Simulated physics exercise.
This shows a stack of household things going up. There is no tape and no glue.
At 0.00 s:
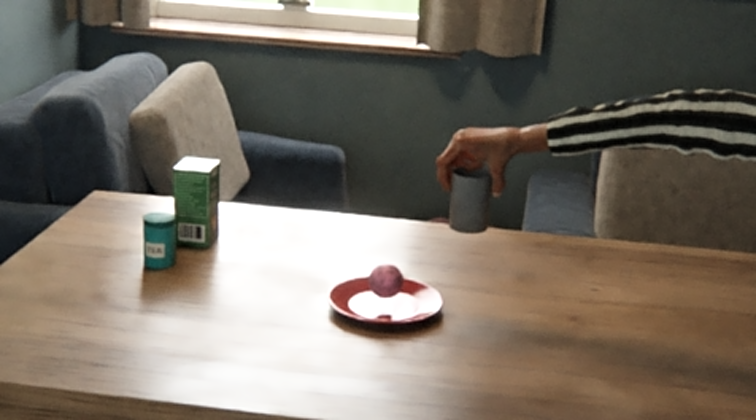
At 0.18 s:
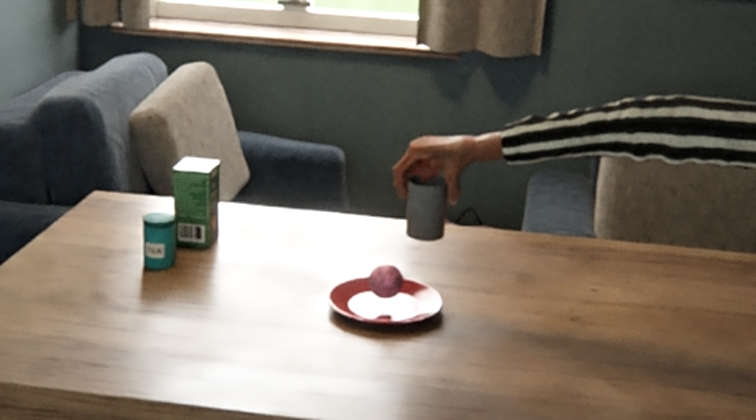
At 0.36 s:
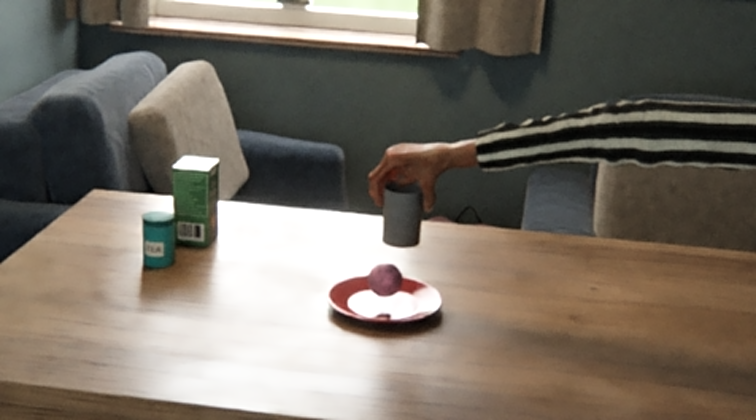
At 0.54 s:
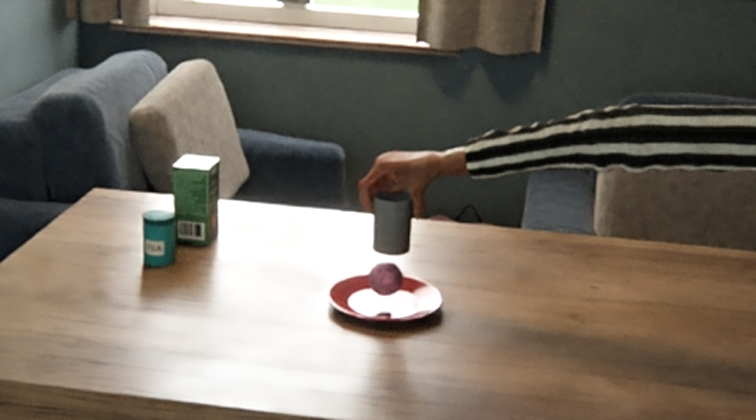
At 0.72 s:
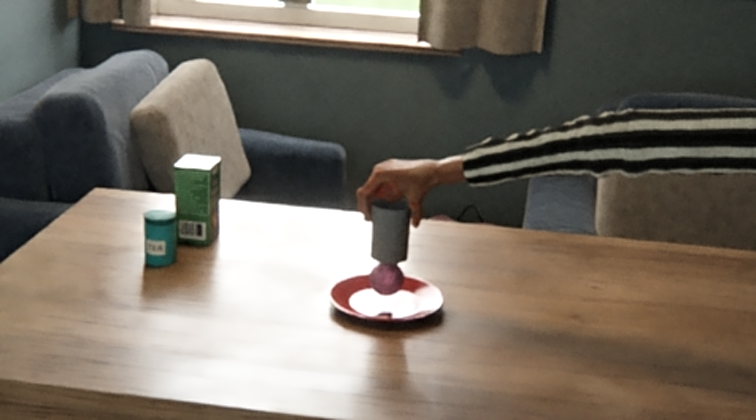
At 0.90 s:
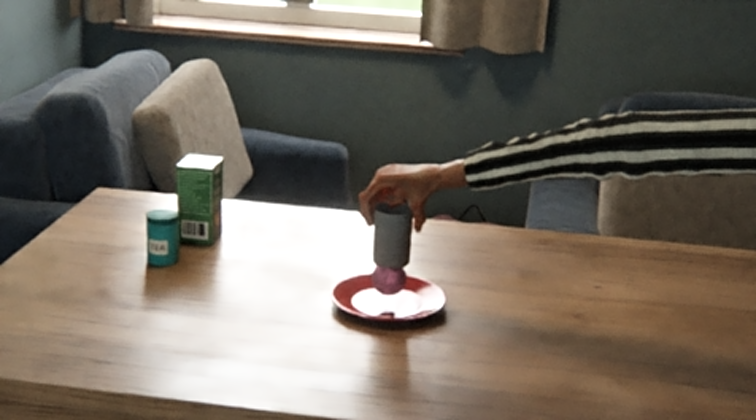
A hand in a black-and-white striped sleeve reaches in from the right, gripping a grey cup above a wooden table, seen from slightly above in a room with blue sofas and a window. A purple ball sits on a red plate near the middle, with a teal tin and green carton at left. The hand carries the cup left, then lowers it onto the ball, as the view shifts very slightly.
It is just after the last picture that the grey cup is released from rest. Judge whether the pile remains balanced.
Turns out it can't take it.
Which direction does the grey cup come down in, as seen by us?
As we see it, to our right.
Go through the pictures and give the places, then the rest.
On its way; grey cup (470, 200); red plate (385, 303), in the first picture.
On its way; grey cup (426, 207); green carton (197, 203), in the second picture.
On its way; grey cup (402, 215); red plate (384, 301), in the third picture.
On its way; grey cup (393, 223); green carton (197, 200), in the fourth picture.
On its way; grey cup (390, 231); red plate (386, 300), in the fifth picture.
In place under the hand; grey cup (393, 235); green carton (200, 200), in the sixth picture.
Around 1.50 s, grey cup now fallen.
Around 1.60 s, things are still on the move.
Around 2.50 s, nothing new.
Finally (4.0 s), fallen, grey cup; the other 4 still in place. Final places as the last picture's camera would see them, grey cup near (512, 292). The pile loses its balance.
